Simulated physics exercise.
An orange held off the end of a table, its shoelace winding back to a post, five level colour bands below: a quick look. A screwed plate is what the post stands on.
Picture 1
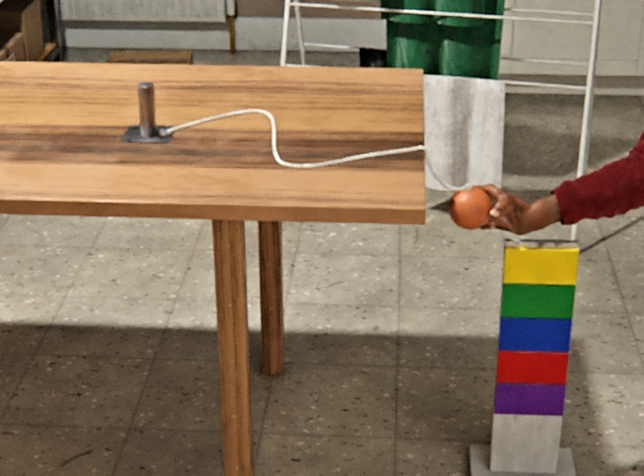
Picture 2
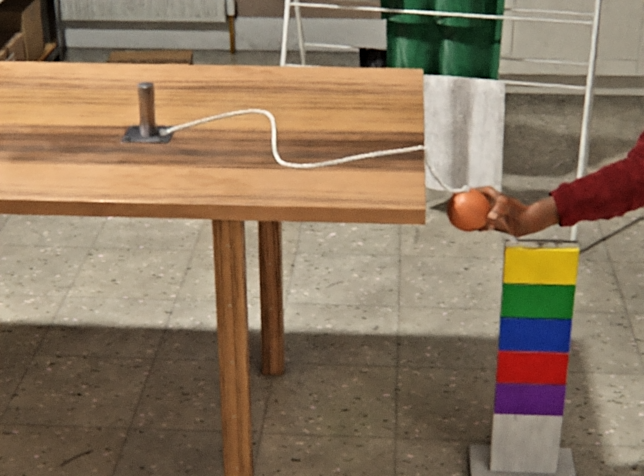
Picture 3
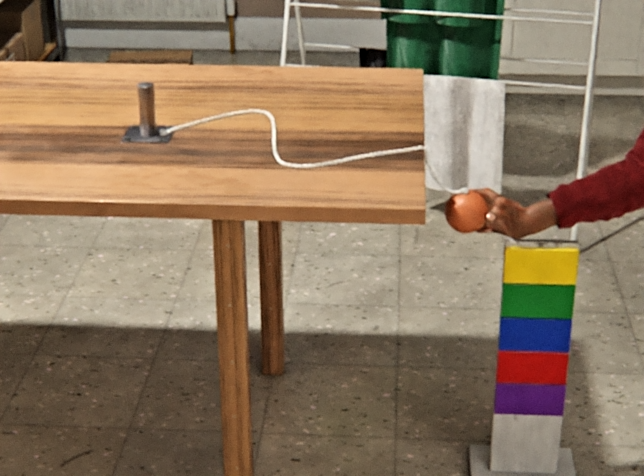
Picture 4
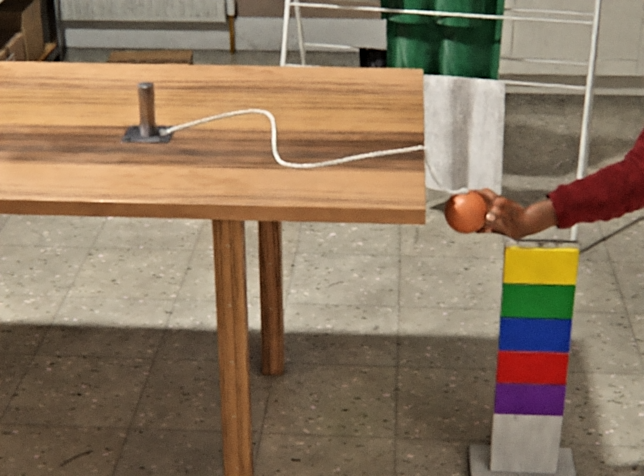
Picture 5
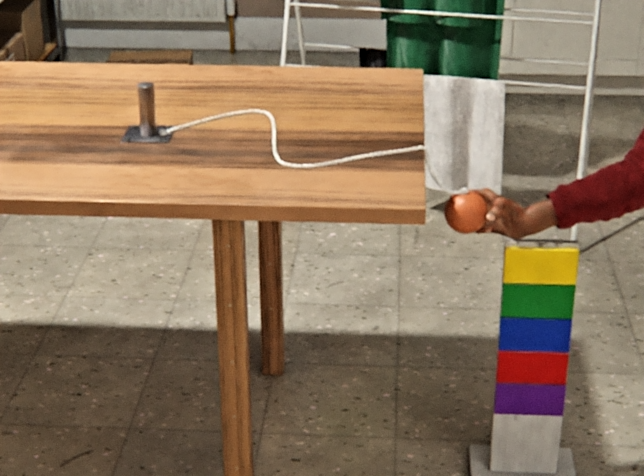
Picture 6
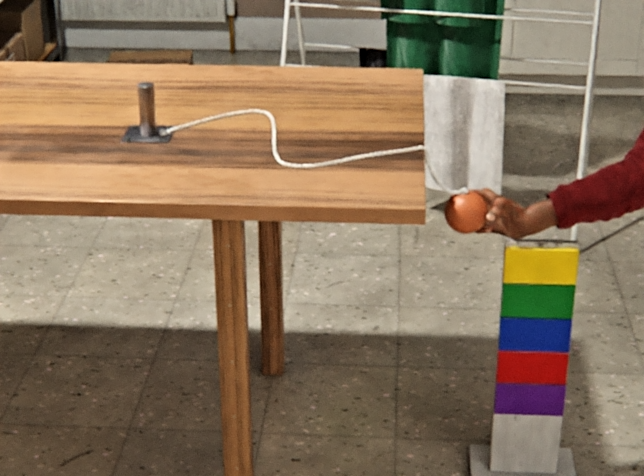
A hand held an orange ball-like thing just off the right end of a wooden table, barely shifting left, while a white cord lay still from a metal post, with coloured bands standing below.
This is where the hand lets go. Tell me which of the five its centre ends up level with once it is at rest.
Its centre ends up level with red.
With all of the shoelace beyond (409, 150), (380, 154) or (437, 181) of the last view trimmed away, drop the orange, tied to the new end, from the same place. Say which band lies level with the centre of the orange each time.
Try 1 - green; try 2 - yellow; try 3 - blue.
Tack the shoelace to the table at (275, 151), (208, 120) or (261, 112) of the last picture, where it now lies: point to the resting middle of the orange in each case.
Result per try (px, approx.): (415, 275); (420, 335); (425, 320).
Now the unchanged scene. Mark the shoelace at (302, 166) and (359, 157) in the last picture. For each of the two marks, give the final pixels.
The first one ends up at (425, 162) and the second one at (422, 215).
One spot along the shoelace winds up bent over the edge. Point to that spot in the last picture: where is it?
The point at (283, 164).
Soon after, orange near (420, 321); level with blue.
Then, orange near (425, 341); level with red.
At rest, orange near (417, 349); level with red. At red.
